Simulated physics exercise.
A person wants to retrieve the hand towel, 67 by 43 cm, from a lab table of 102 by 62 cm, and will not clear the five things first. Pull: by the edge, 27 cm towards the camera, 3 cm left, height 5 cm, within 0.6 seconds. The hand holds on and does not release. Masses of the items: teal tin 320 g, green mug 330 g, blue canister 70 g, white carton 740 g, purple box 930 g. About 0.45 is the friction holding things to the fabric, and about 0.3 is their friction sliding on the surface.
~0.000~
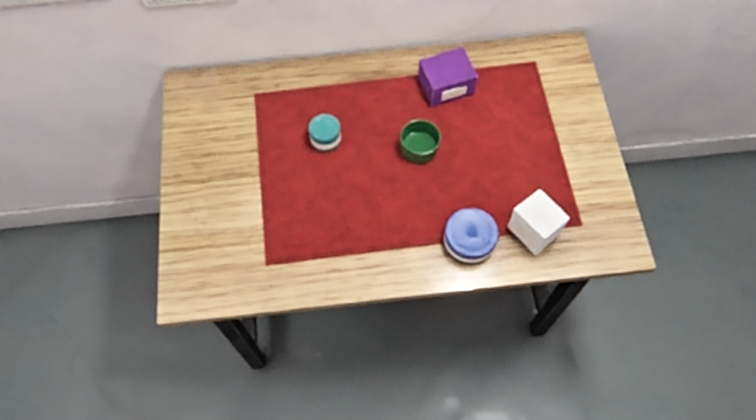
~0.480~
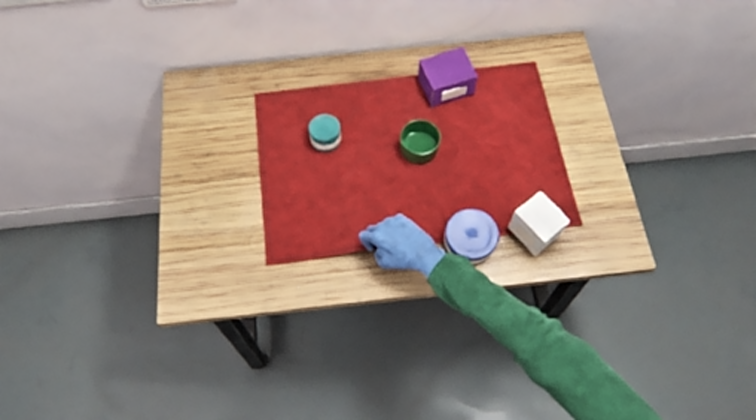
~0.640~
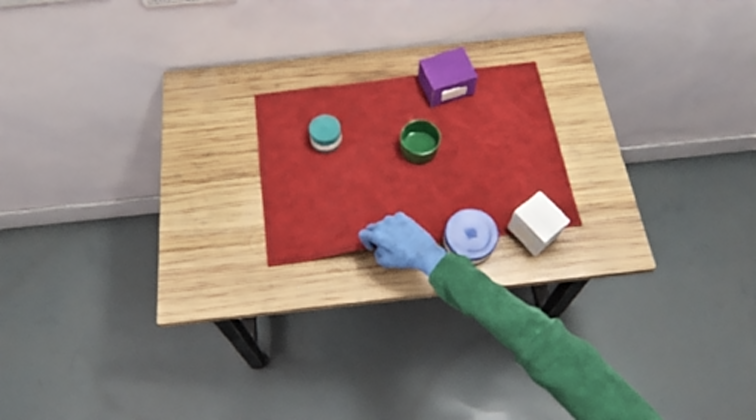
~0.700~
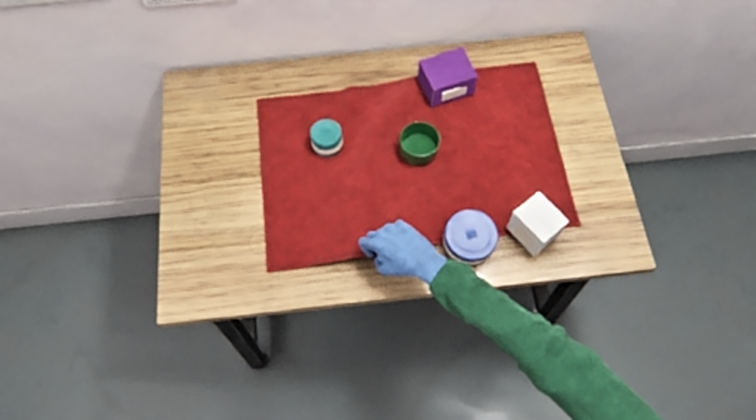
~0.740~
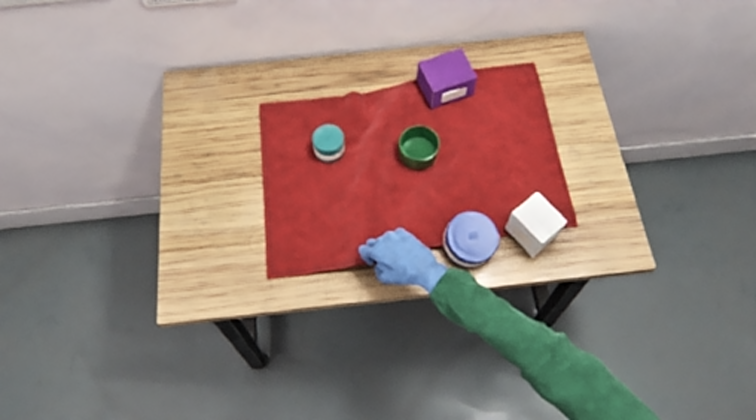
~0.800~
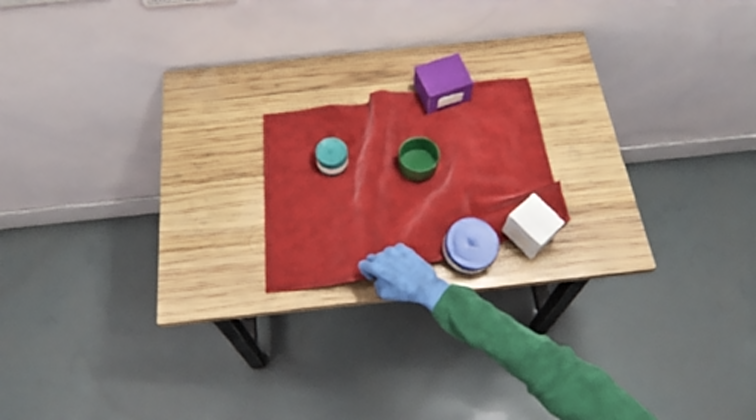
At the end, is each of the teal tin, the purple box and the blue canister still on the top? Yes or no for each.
Answers: Teal tin - yes; purple box - yes; blue canister - no.
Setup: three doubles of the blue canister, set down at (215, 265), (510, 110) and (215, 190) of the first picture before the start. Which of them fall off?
Going through the three spots as listed: Holds its spot, holds its spot and holds its spot.
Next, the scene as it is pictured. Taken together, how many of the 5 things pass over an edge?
Counted result: 1.
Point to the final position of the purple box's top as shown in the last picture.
It comes to rest close to (401, 169).
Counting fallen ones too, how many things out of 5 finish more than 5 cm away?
That comes to 5 of the things.
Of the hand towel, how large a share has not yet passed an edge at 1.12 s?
Roughly 75%.
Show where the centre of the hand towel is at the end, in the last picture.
(381, 278) or thereabouts.
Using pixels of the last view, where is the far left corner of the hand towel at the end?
(257, 206), roughly.
By 0.9 s, 95 % of the hand towel is still over the top; teal tin 13 cm off its start, purple box 6 cm off its start, blue canister 6 cm off its start.
By 1.0 s, 85 % of the hand towel is still over the top; teal tin 20 cm off its start, purple box 14 cm off its start, blue canister 10 cm off its start.
By 1.1 s, 75 % of the hand towel is still over the top; teal tin 28 cm off its start at (334, 243), purple box 23 cm off its start at (410, 150), blue canister 14 cm off its start at (483, 303).
By 1.2 s, 70 % of the hand towel is still over the top; teal tin 31 cm off its start, purple box 27 cm off its start, blue canister over the edge.
By 2.8 s, 70 % of the hand towel is still over the top; teal tin 31 cm off its start at (330, 262), blue canister over the edge, purple box 28 cm off its start at (401, 169), green mug 31 cm off its start at (389, 269).
